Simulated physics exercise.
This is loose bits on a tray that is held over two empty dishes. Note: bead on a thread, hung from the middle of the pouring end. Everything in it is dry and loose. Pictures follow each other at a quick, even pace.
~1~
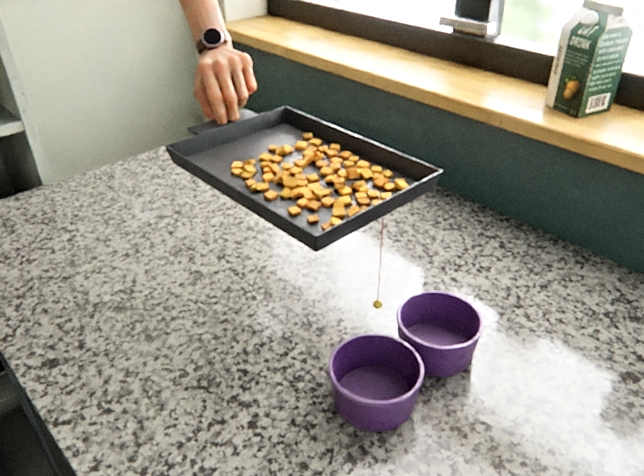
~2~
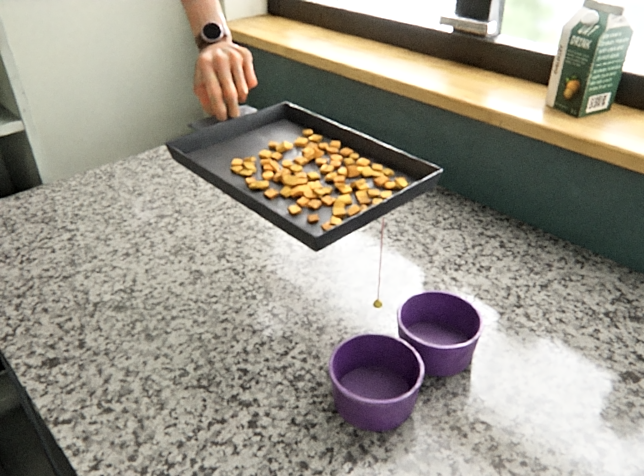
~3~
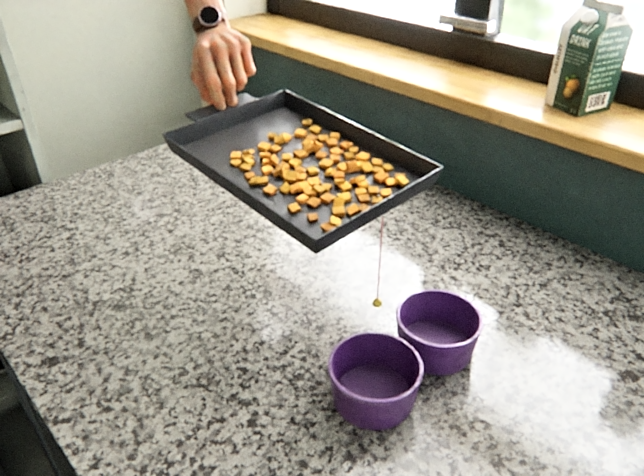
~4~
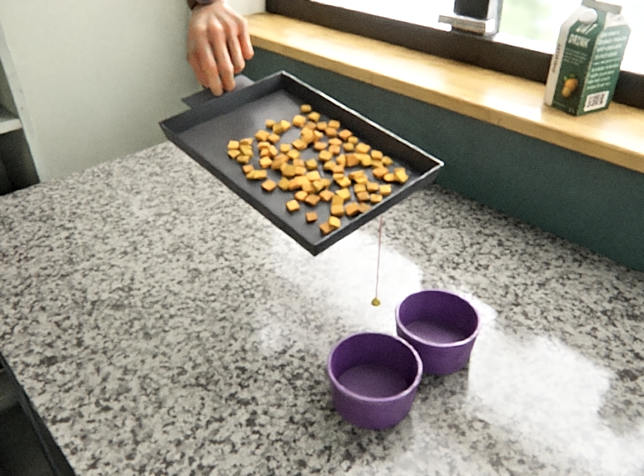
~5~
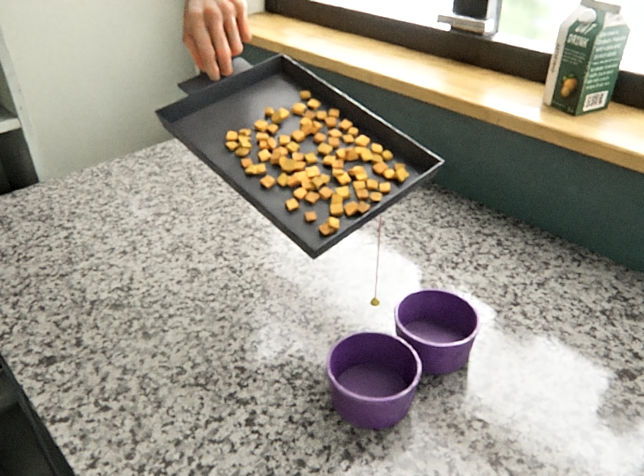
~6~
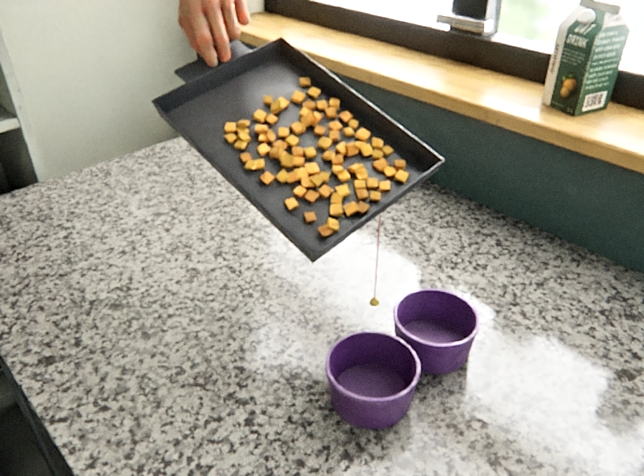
The footage shows a hand raising the far end of a dark tray of small golden-brown squares above two purple dishes on a speckled counter, tilting it gradually toward its lower left corner while a bead hangs on a thread.
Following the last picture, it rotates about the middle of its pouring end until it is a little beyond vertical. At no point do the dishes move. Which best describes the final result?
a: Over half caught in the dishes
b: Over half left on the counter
Option b: Over half left on the counter.
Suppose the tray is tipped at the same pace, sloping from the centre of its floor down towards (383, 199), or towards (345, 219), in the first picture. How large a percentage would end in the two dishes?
The share is 70 per cent in the first and 70 per cent in the second.
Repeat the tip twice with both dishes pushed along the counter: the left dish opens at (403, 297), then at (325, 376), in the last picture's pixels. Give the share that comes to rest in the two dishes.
You'd get 0 in a hundred first and 60 in a hundred after that.
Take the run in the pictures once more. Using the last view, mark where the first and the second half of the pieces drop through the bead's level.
Points: About (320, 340), then about (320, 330).
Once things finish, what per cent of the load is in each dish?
Estimate - left dish 20 percent, right dish 0 percent.
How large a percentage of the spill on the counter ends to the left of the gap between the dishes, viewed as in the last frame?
That's roughly 100 per cent of the pieces.
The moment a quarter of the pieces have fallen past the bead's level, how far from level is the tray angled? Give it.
That would be about 105 degrees from level.
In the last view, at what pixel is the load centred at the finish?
I'd put the middle somewhere around (315, 382).
Soon after the last picture, tray tipped steeply; nearly all on the tray; a stray few in the air.
A little later, tray tipped past a quarter turn; about half on the tray; a small part in the left dish; about a quarter outside both; about a quarter in the air.
Later still, tray tipped past a quarter turn; about a quarter in the left dish; most outside both.
At rest, tray tipped past a quarter turn; about a quarter in the left dish; none in the right dish; most outside both.
